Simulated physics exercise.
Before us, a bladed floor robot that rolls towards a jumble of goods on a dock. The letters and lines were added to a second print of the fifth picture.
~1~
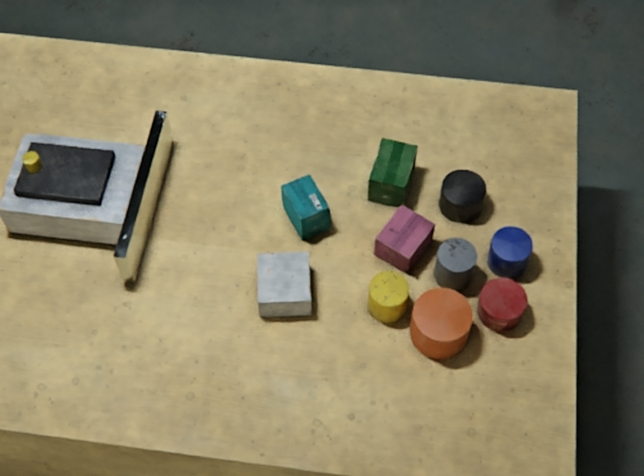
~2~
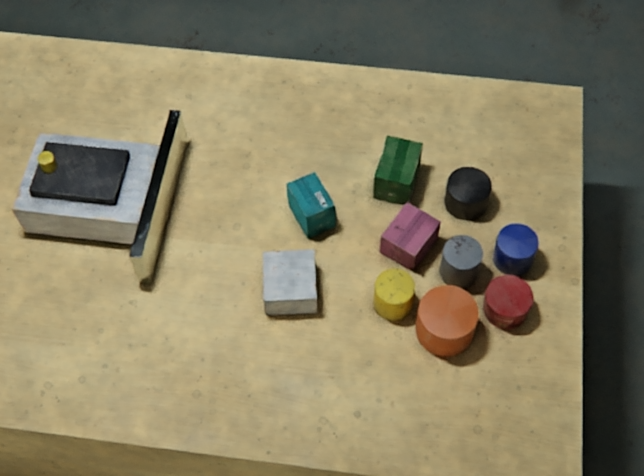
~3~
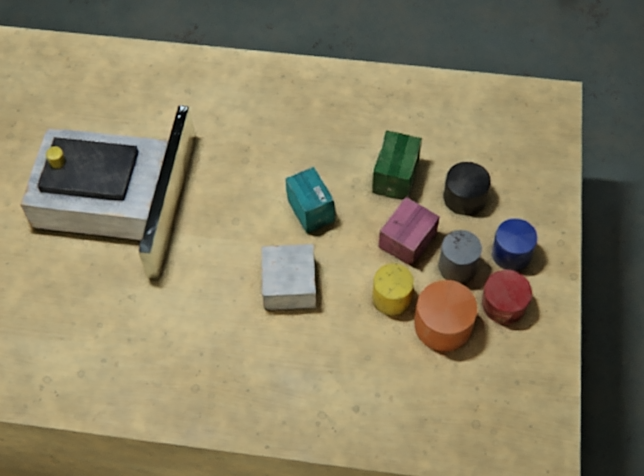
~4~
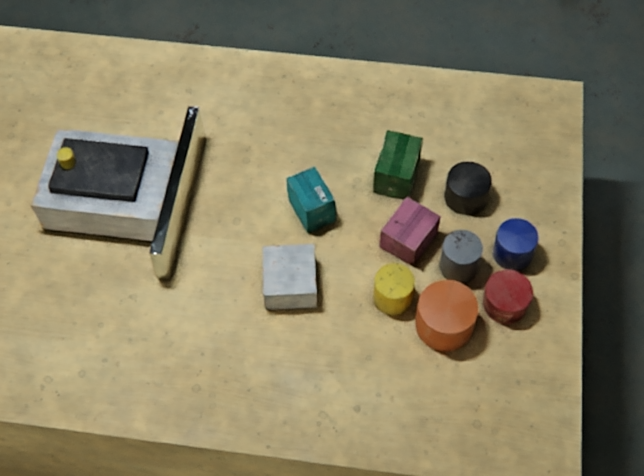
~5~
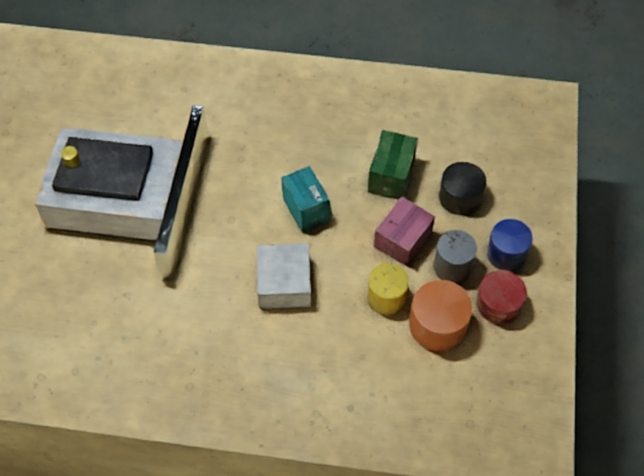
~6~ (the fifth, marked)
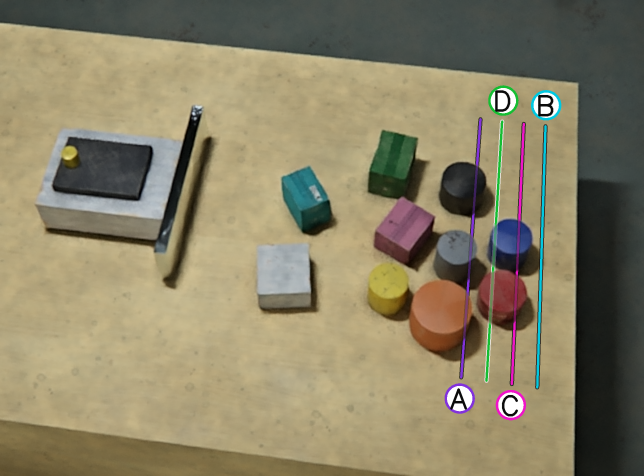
A pale grey robot with a dark top, a yellow knob and a long upright blade rolls slowly rightward across a tan dock surface, seen from above. To its right sit turquoise, green and pink boxes, a white crate, and black, grey, blue, red, yellow and orange cylindrical containers. The robot edges closer without touching them, the goods stay put, and the view shifts slightly.
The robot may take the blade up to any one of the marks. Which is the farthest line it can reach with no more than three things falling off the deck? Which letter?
Up to line D.
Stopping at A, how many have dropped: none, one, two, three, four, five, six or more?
By then, one.
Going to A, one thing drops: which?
The red pail.
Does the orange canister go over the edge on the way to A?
No.
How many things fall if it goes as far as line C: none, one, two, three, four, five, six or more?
In all, five.
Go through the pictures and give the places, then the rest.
Turquoise box (306, 207); white crate (285, 284); red pail (501, 305), in the first frame.
Robot (86, 173); grey canister (461, 263), in the second frame.
Robot (95, 168); pink box (409, 232), in the third frame.
Robot (106, 169); yellow canister (394, 289), in the fourth frame.
Robot (110, 168); blue canister (509, 245); turquoise box (306, 199); white crate (284, 276), in the fifth frame.
On the marked copy, A at (472, 238); B at (542, 247); C at (518, 244); D at (495, 241).
Following D. Soon after the start, robot (219, 181); white crate (311, 281); turquoise box (320, 204).
Later, robot (332, 194); red pail (517, 305); blue canister (520, 241).
In the end, robot (423, 204); grey canister over the edge; blue canister over the edge; three fallen.
As for the rest, A is within the limit but short; B drops six; C drops five.
